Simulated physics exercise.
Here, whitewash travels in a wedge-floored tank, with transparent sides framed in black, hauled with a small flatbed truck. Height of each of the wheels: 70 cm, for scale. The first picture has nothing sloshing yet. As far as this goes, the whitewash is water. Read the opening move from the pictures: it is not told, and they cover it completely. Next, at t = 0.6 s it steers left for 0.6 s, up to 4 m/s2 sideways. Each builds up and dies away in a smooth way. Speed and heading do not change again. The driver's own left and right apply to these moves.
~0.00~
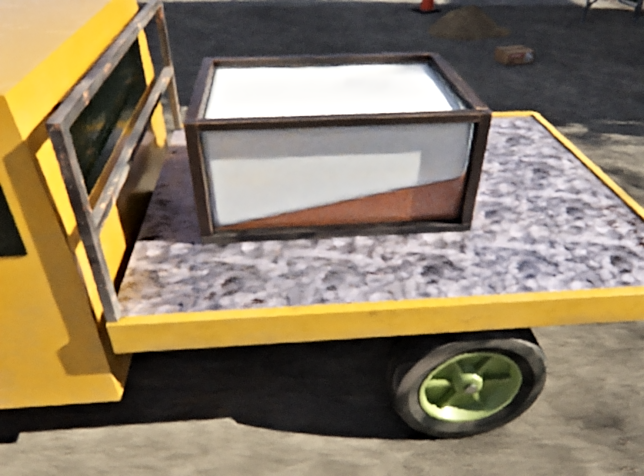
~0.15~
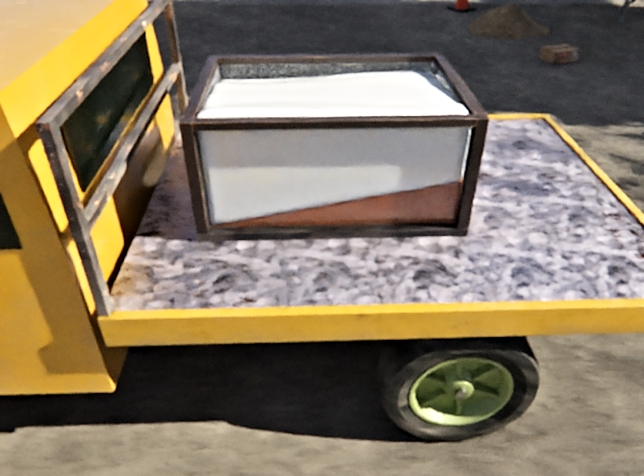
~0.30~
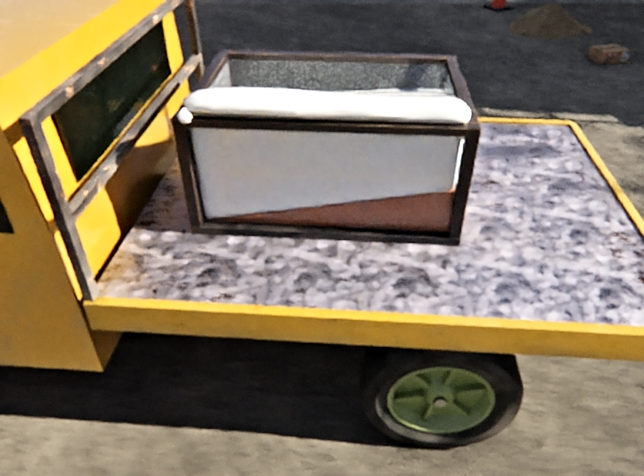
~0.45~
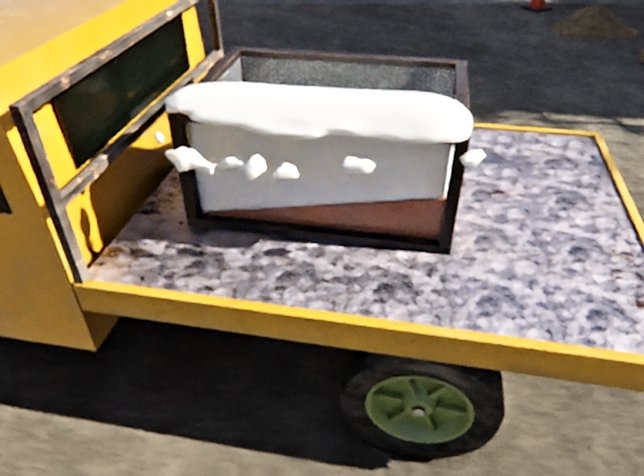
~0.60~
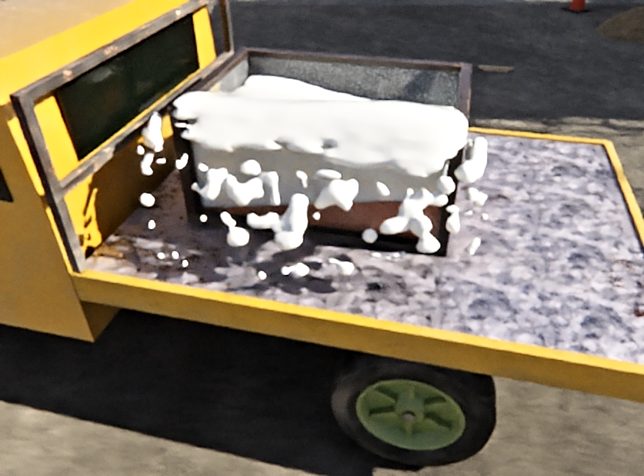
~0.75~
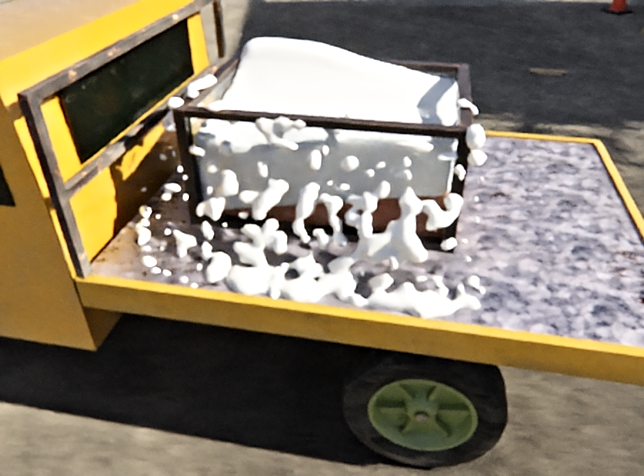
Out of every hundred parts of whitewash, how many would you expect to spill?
About 34 in every hundred.
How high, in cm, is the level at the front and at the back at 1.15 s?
Front level 40 cm, back level 46 cm.
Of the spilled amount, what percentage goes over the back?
About 10 per cent.
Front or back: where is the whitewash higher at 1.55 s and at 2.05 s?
Towards the fore end first, then towards the fore end.
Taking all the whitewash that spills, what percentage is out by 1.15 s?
40 %.
Then, 1.15 s in, it stands 46 cm high behind and 39 cm in front; 13 per cent has gone mostly over the near side, some over the far side.
Then, 1.55 s in, it stands 37 cm high behind and 42 cm in front; 30 per cent has gone mostly over the far side, some over the near side.
Then, 2.05 s in, it stands 30 cm high behind and 37 cm in front; 31 per cent has gone mostly over the far side, some over the near side.
Then, 4.18 s in, 34 per cent has gone mostly over the far side, some over the near side, 104 of 309 litres.
